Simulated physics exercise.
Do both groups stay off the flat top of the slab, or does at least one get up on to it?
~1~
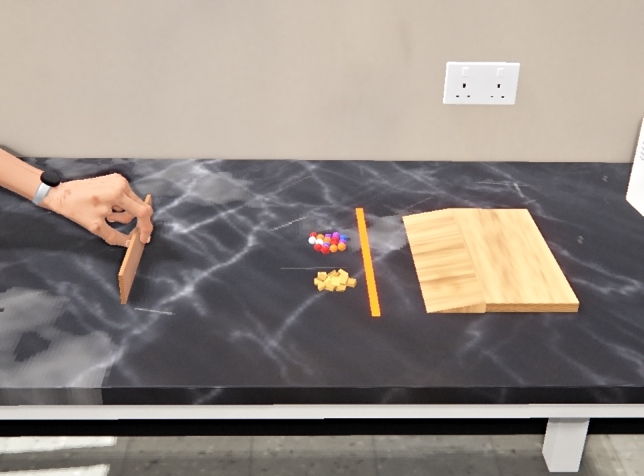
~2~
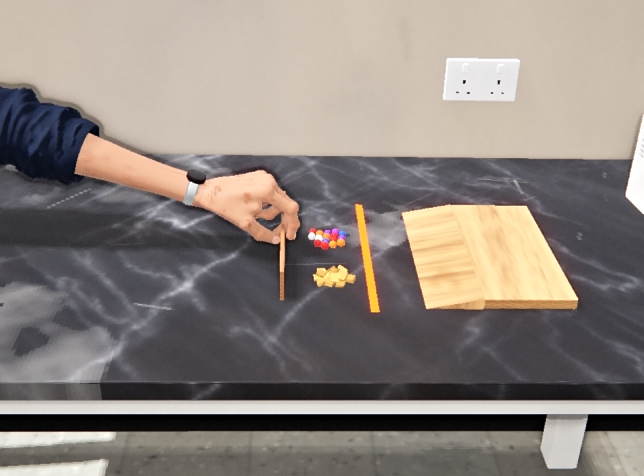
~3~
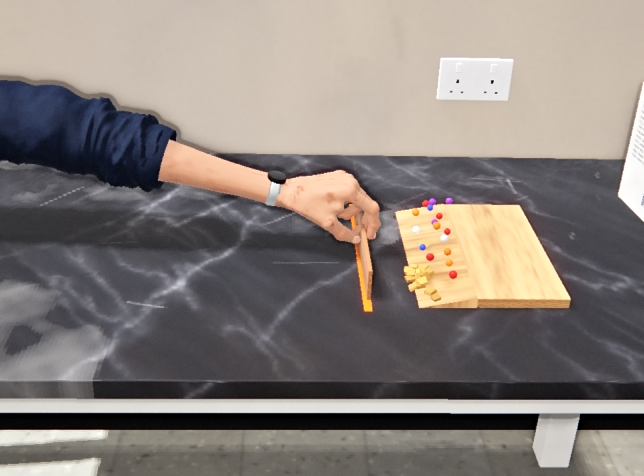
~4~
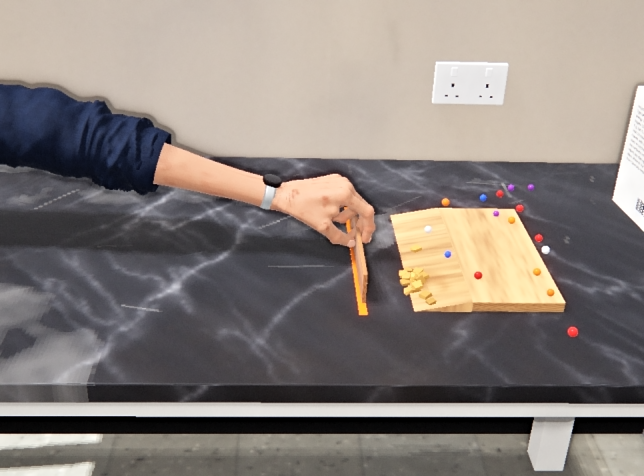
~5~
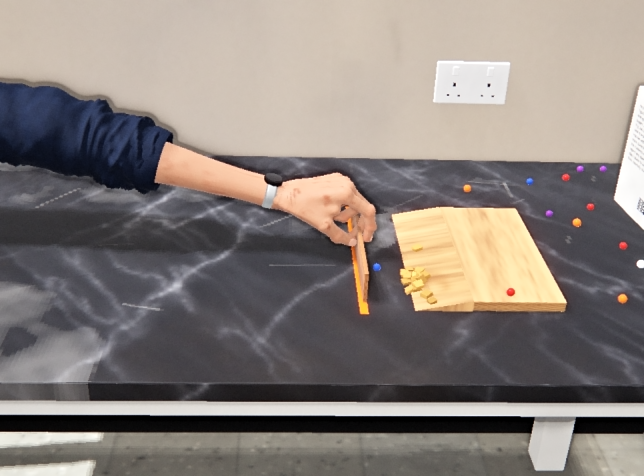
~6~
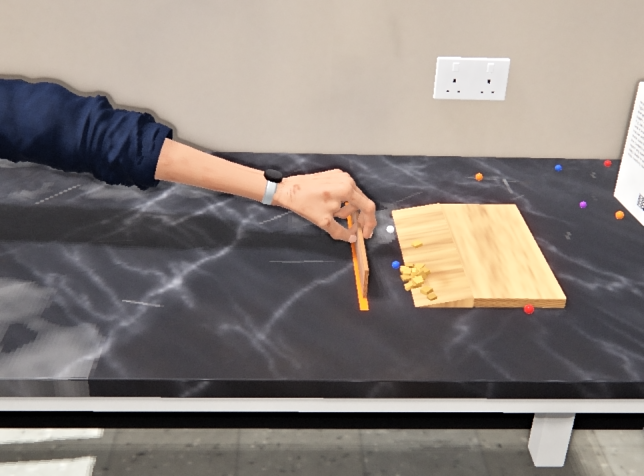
At least one gets up on to it. The coloured balls at the back reach the top and many roll beyond, while the yellow pieces at the front never get there.
